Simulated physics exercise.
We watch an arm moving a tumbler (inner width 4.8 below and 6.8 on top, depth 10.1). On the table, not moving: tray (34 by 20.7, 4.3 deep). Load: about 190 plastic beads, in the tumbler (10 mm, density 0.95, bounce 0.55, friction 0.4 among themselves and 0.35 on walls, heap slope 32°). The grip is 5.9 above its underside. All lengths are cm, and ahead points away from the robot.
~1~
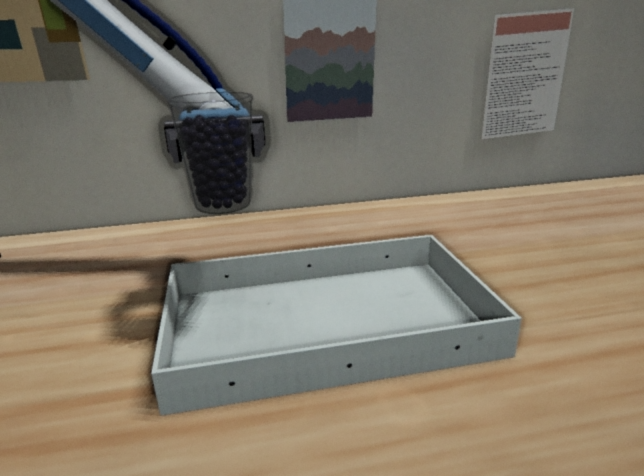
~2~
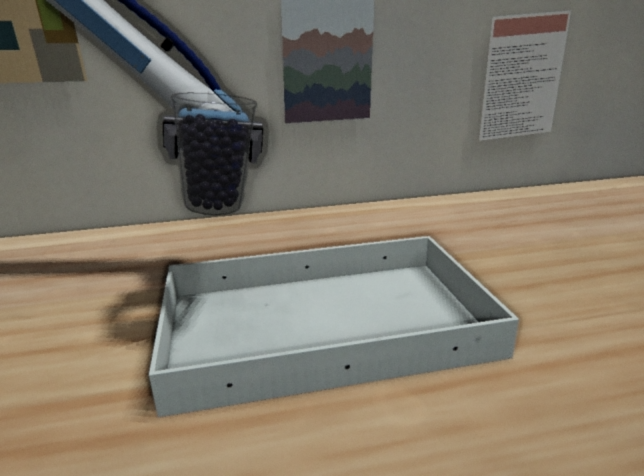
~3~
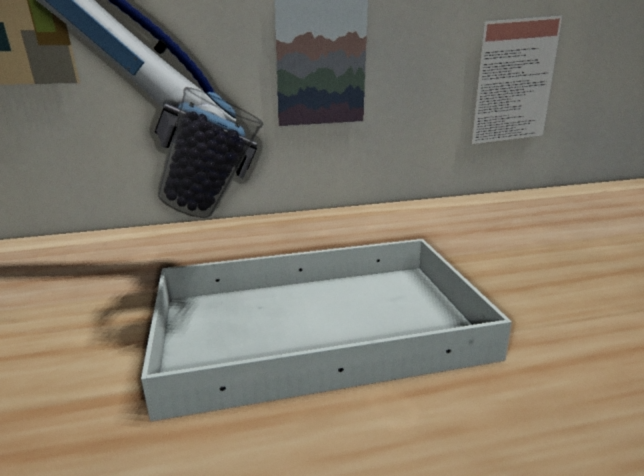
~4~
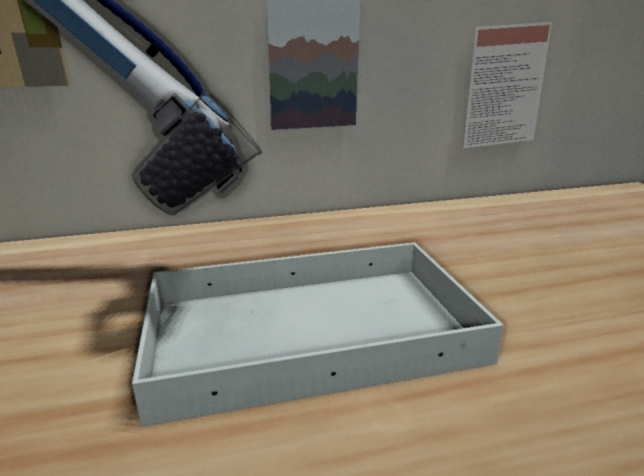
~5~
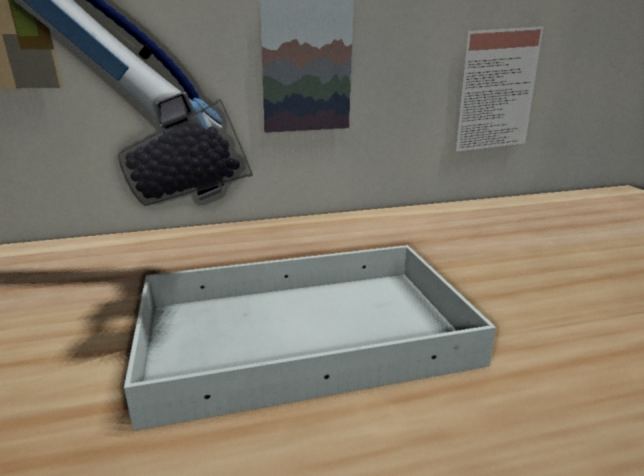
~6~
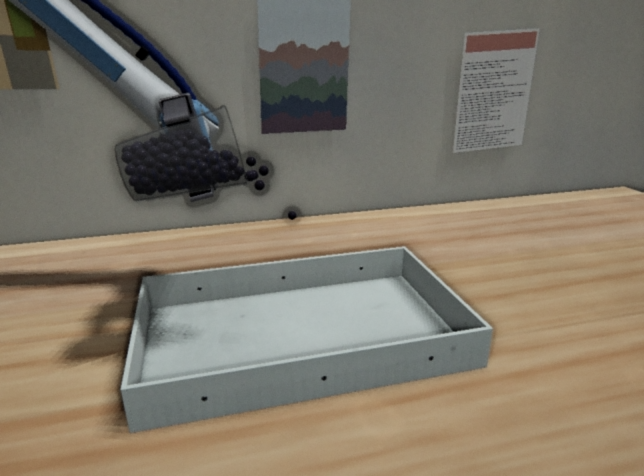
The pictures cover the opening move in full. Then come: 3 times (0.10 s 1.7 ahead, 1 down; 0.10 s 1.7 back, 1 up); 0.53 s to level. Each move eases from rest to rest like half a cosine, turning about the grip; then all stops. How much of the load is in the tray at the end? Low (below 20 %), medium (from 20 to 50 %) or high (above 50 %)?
A medium share, from 20 to 50 %, ends in the tray.
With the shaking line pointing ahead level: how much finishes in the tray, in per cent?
About 50 per cent.
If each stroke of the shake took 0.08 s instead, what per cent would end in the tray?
Then about 35 per cent.
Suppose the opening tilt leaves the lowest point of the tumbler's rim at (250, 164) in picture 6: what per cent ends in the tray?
About 5 per cent.
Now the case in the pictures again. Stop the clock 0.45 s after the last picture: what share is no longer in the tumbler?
Near 25 per cent so far.
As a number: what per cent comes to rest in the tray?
About 35 per cent.
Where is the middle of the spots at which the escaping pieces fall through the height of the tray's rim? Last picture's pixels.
Near (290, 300).
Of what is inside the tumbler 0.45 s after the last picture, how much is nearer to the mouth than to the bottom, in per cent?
About 45 per cent.
Then, 0.45 s after the last picture, tilted 79° forward, highest piece 22 above the table; 147 in the tumbler, 34 in the tray, 13 in flight or on a rim.
Then, 0.90 s after the last picture, tilted 30° forward, highest piece 24 above the table; 128 in the tumbler, 66 in the tray.
Then, 1.33 s after the last picture, level, highest piece 23 above the table; 128 in the tumbler, 66 in the tray.
Then, 2.38 s after the last picture, level, highest piece 23 above the table; 128 in the tumbler, 66 in the tray.
Final count, 128 in the tumbler, 66 in the tray. That is 34 % in the tray.
